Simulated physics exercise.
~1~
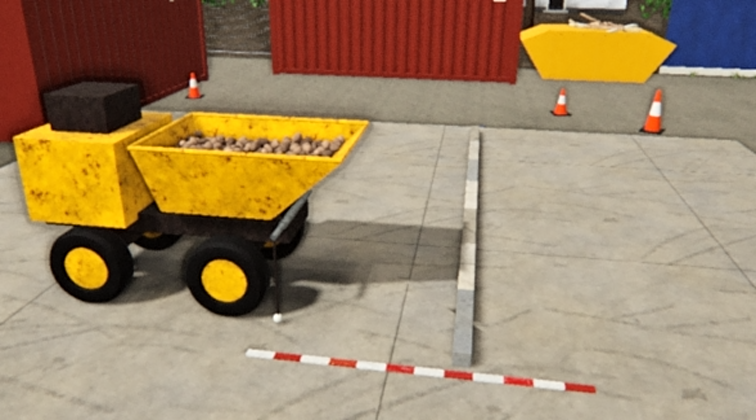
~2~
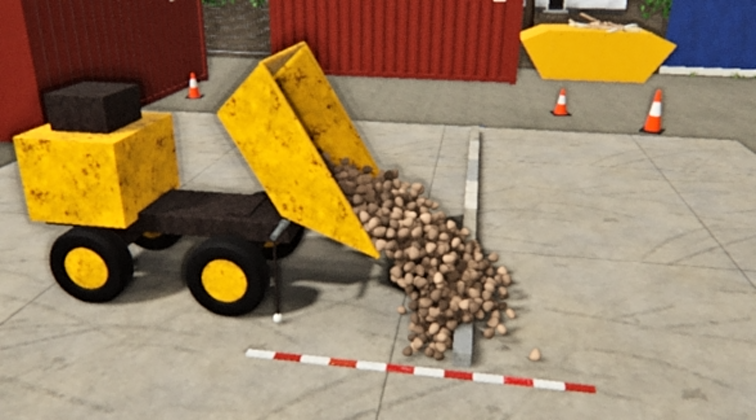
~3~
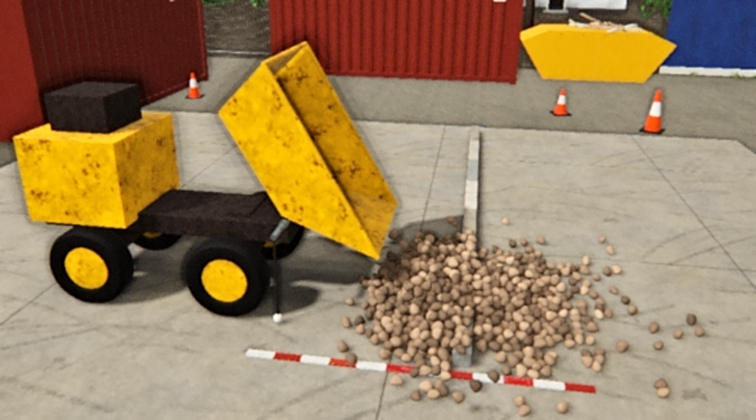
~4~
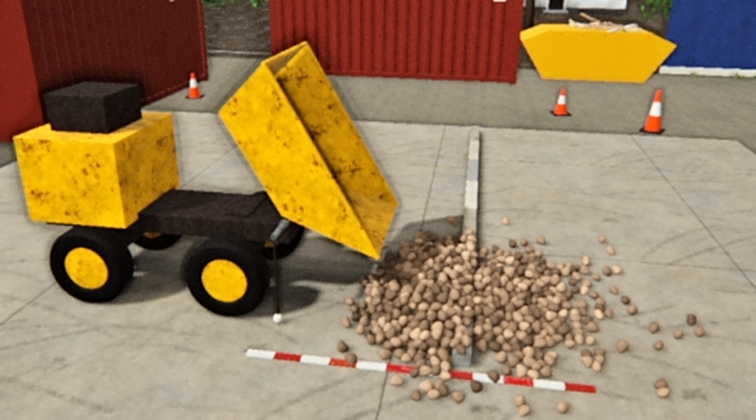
On a concrete yard, a yellow dumper tips its body, spilling brown stones into a heap lying across a low kerb.
